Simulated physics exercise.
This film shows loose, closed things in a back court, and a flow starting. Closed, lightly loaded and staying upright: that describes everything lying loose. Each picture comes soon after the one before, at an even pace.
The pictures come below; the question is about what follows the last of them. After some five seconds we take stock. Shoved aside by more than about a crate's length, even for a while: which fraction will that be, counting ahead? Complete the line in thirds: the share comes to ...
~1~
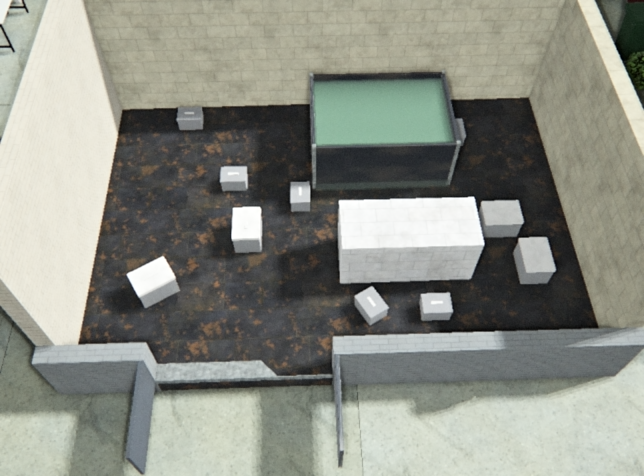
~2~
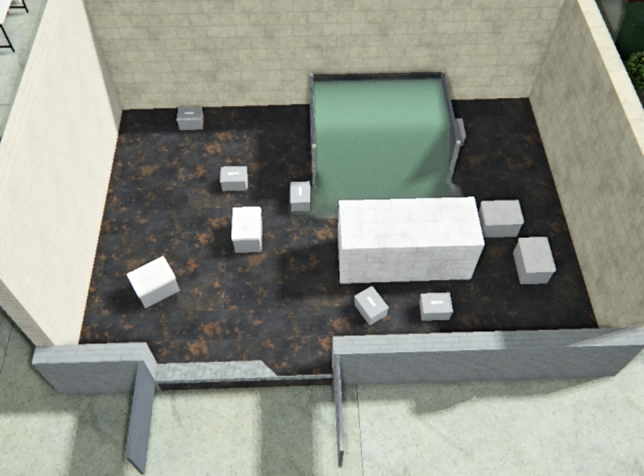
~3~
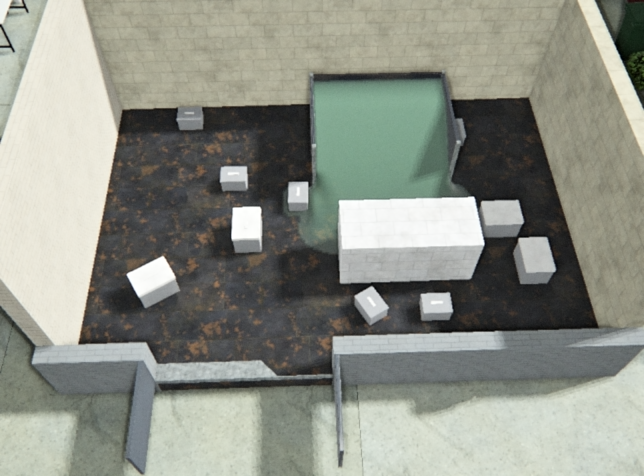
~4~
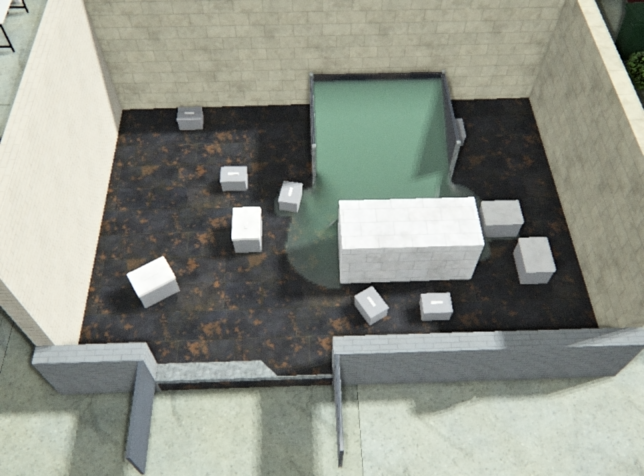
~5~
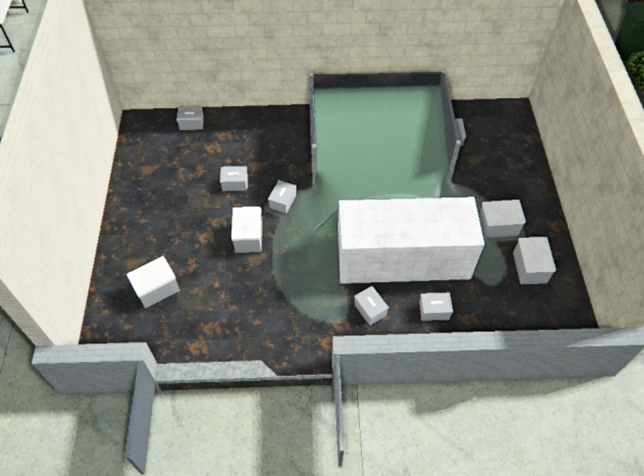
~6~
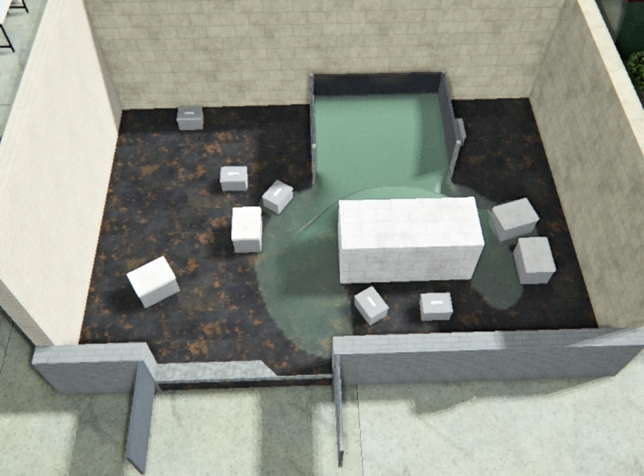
The share comes to at least two thirds.
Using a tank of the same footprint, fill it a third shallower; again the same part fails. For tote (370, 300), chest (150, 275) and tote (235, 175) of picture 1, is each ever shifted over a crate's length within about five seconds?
As asked: Fell short, went the distance, fell short.
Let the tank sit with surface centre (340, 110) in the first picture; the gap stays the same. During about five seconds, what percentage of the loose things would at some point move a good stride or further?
Roughly 40 percent of them.
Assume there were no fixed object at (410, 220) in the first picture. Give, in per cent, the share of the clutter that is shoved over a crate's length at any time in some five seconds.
40%.
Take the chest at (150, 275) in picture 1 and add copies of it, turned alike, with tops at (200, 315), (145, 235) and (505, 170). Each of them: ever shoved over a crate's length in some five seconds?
Displaced, displaced, displaced.
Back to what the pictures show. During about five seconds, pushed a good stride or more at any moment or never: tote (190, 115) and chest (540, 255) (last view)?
Answer in sequence: A shorter distance; the full distance.
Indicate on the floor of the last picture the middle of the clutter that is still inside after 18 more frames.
Near (309, 231).
A moment on, 1 of 10 are well off their spots; 0 afloat.
Next, 4 of 10 are well off their spots; 2 afloat.
Later, 7 of 10 are well off their spots; 4 afloat.
In the end, 9 of 10 are well off their spots, and 9 have been at some point; 4 afloat.
